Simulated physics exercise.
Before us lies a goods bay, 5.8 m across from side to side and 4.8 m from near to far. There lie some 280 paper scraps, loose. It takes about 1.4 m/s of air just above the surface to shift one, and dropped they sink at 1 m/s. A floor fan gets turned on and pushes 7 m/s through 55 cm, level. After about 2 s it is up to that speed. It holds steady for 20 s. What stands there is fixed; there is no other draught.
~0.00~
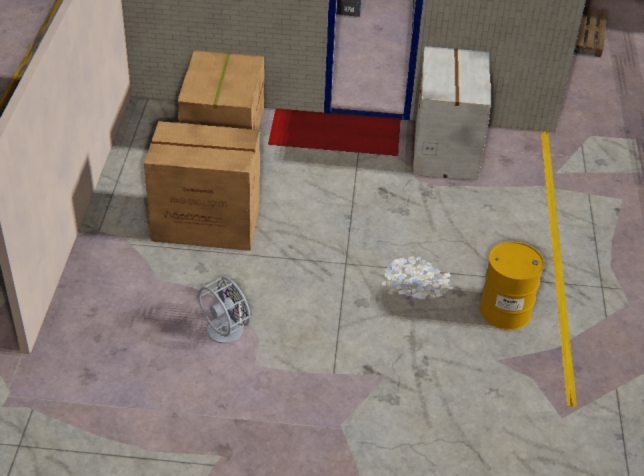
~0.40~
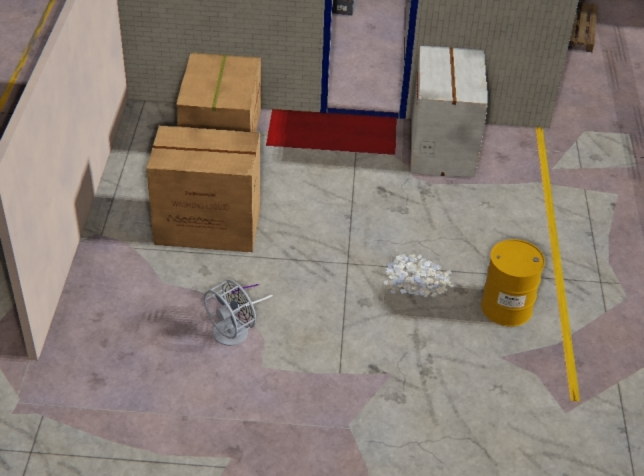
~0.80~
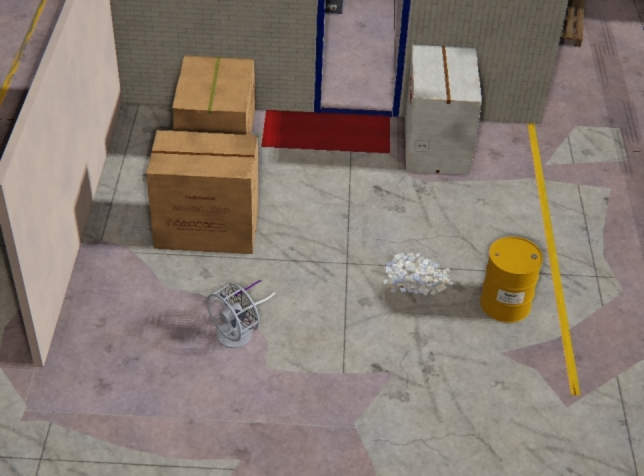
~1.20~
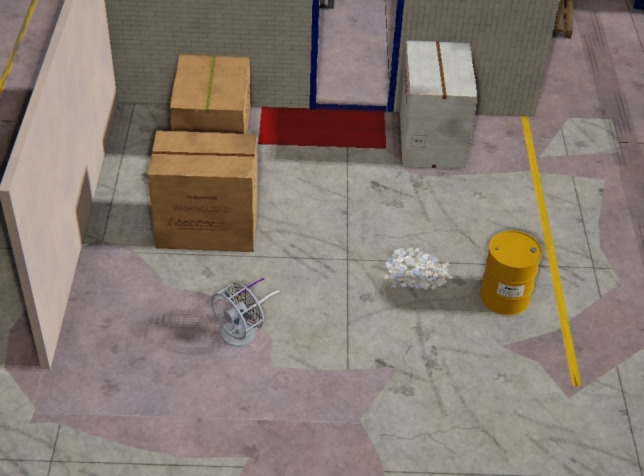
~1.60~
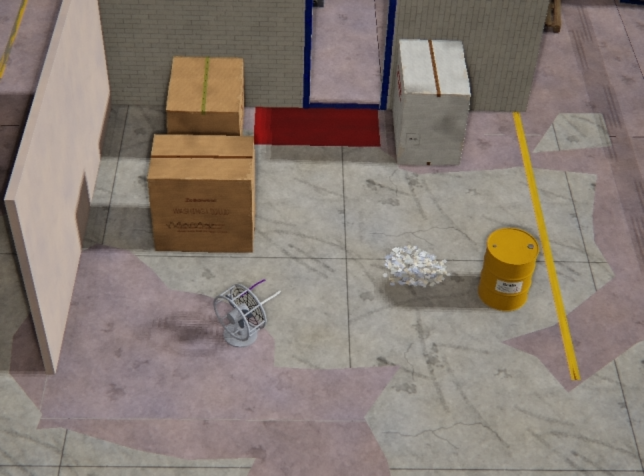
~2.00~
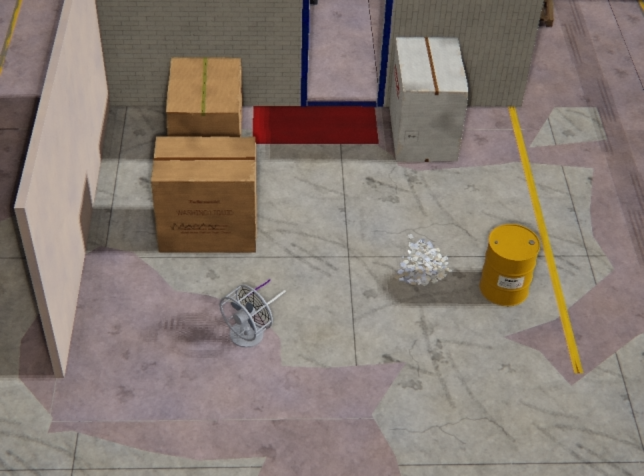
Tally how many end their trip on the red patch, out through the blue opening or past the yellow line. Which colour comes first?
My answer: Yellow.
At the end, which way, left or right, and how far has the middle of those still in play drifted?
Looks like a right-hand shift of around 0.4 m.
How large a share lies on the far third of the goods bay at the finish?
Roughly 0 in a hundred.
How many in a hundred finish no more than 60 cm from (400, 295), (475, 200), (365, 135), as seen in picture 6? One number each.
Taking the spots one by one, around 20 %, 1 % and 0 %.
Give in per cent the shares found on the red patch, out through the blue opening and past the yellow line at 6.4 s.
0 % red, 0 % blue, 20 % yellow.
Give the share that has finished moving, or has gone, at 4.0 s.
The share is roughly 30 %.
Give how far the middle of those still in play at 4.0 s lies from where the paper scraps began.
Roughly 0.4 m from where they started.
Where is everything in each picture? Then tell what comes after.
The middle of the paper scraps is near (418, 277), none has stirred yet and the mouth of the floor fan is at (224, 307), in the first frame.
The middle of the paper scraps is near (418, 275), none has stirred yet, the red patch is centred on (332, 132), the blue opening is centred on (363, 116) and the yellow line is centred on (559, 246), in the second frame.
The middle of the paper scraps is near (416, 273), none has stirred yet, the top of a barrel is at (516, 255) and the top of a large carton is at (446, 72), in the third frame.
The middle of the paper scraps is near (416, 268) and none has stirred yet, in the fourth frame.
The middle of the paper scraps is near (415, 266) and about 1 % have left their places, in the fifth frame.
The middle of the paper scraps is near (424, 262), the farthest in sight from the floor fan is at (438, 250) and about 35 % have left their places, in the sixth frame.
After 4.0 s, 0 % are on the red patch, 0 % out through the blue opening and 14 % past the yellow line; the middle of those still in play is near (445, 259); 32 % have settled or left.
After 6.4 s, 0 % are on the red patch, 0 % out through the blue opening and 18 % past the yellow line; the middle of those still in play is near (439, 257); 38 % have settled or left.
After 11.0 s, 0 % are on the red patch, 0 % out through the blue opening and 23 % past the yellow line; the middle of those still in play is near (444, 260); 52 % have settled or left.
After 20.0 s, at the end, 0 % are on the red patch, 0 % out through the blue opening and 32 % past the yellow line; the middle of those still in play is near (444, 262).
